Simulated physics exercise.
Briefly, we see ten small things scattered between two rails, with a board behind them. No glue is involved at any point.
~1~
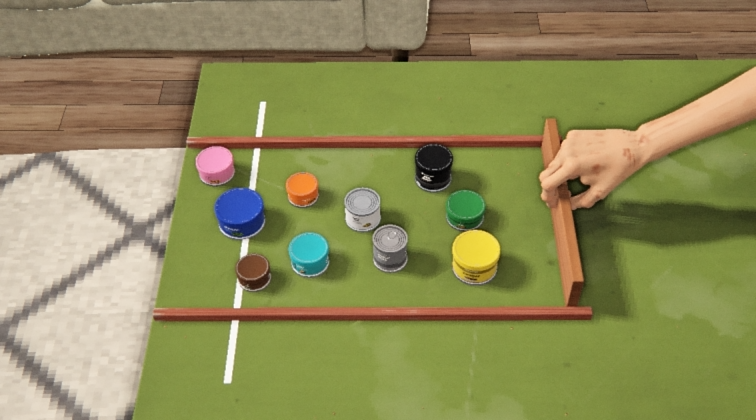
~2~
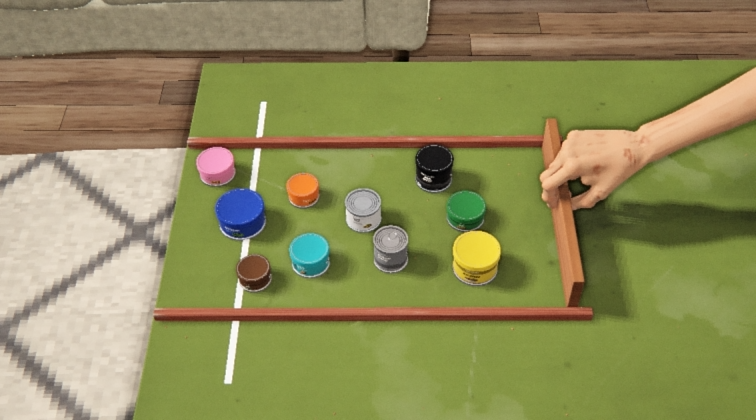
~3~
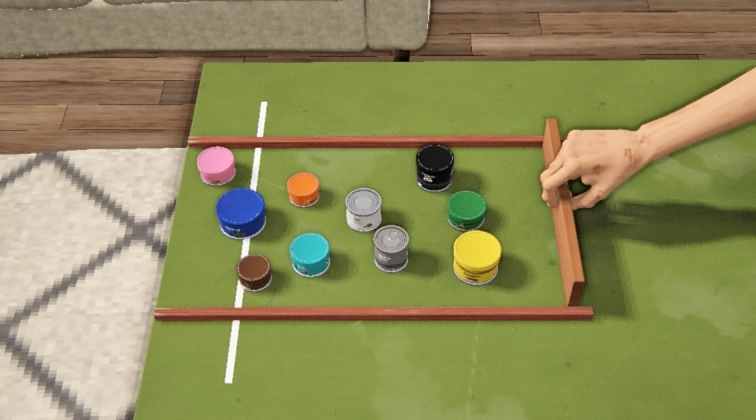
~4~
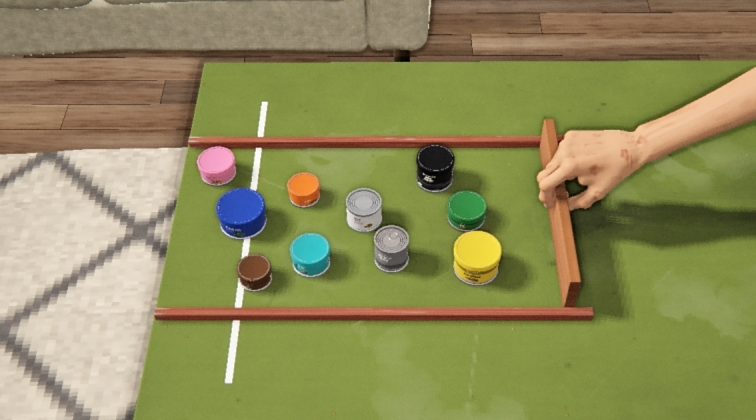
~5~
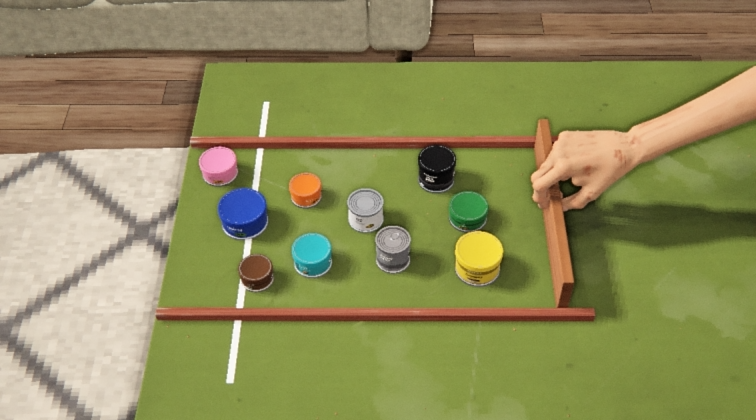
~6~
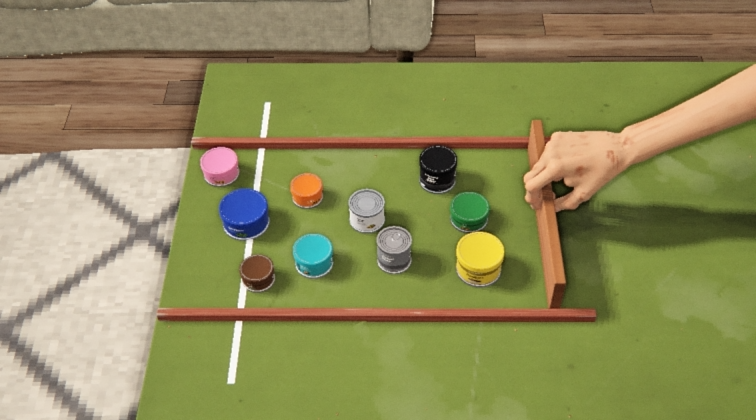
At the start, a hand holds a wooden board upright at the right end of two rails on a green surface, with ten small, colourful tins scattered between them. The board stays almost still, then the hand slides it slightly left toward the tins, which remain in place.
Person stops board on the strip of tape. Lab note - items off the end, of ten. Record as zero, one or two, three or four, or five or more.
One or two spill over.
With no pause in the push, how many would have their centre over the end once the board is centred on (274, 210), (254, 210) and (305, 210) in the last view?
Result per place: 0; 1; 0.
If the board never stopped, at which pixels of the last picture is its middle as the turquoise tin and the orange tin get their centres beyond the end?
The middle would be close to (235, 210) and then close to (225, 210).
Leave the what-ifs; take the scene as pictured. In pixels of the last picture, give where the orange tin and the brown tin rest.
In the last picture the first middle sits at (208, 188) and the other at (206, 294).
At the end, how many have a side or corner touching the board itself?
The figure is 3.
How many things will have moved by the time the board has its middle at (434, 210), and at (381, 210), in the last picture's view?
That gives 4 for the first and 6 for the second.
A little later, none off yet; pink tin at rest near (220, 167); blue tin at rest near (245, 215); brown tin at rest near (257, 273).
Next, none off yet; pink tin at rest near (220, 167); blue tin shifted about its own width near (206, 218); brown tin shifted about its own width near (230, 283).
When it is over, the number that fall off is one or two; down, blue tin.
